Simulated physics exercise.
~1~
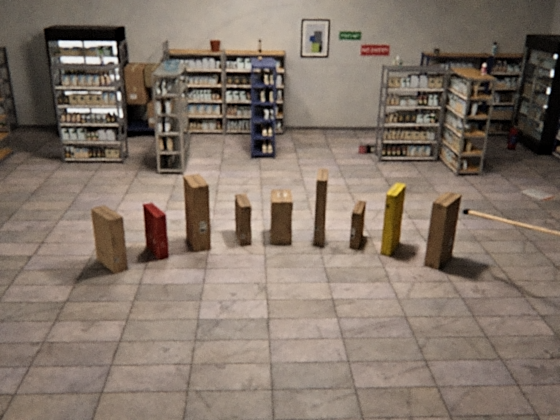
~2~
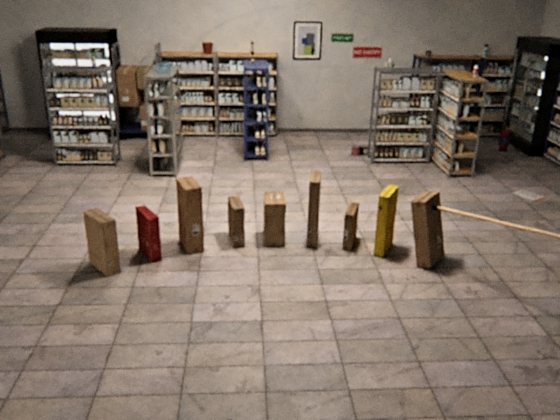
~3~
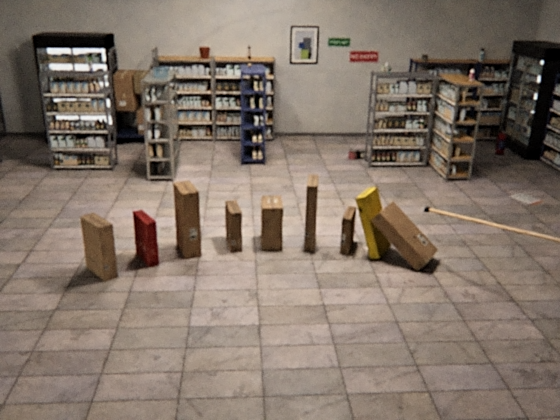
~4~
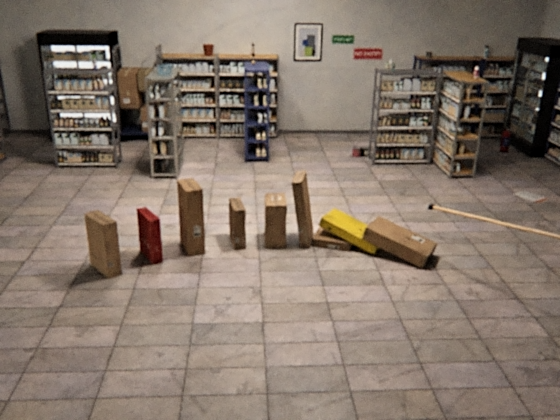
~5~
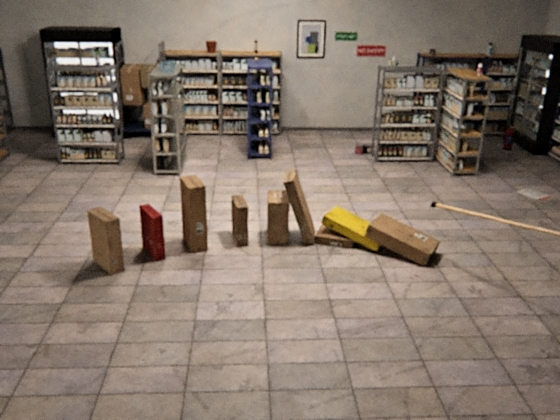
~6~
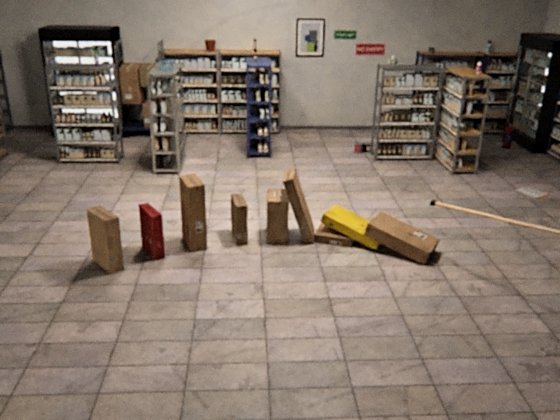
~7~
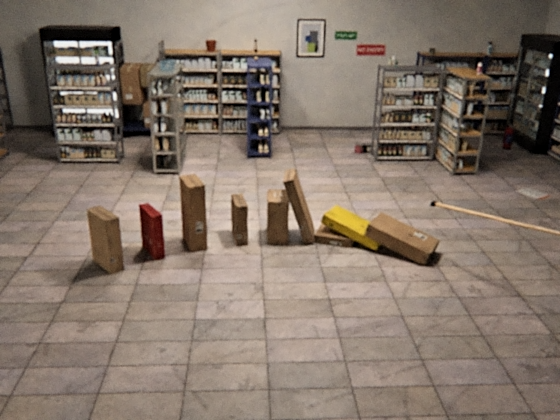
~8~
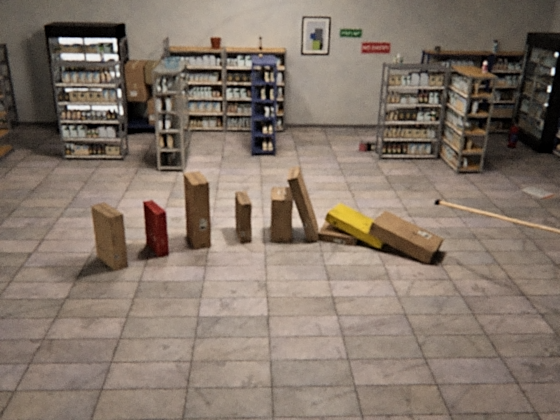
At first, nine upright cartons, one red and one yellow, stand in a curved row on the tiled floor of a shop lined with shelves, with a thin pole reaching in from the right. The pole pushes the rightmost carton, which tips left into the yellow one. The yellow carton topples in turn and knocks down the small carton beside it. That one falls against a tall, narrow carton, which tilts left and comes to rest against its neighbour. The toppling stops there, with three cartons down, the tall one leaning, and the red carton still upright.
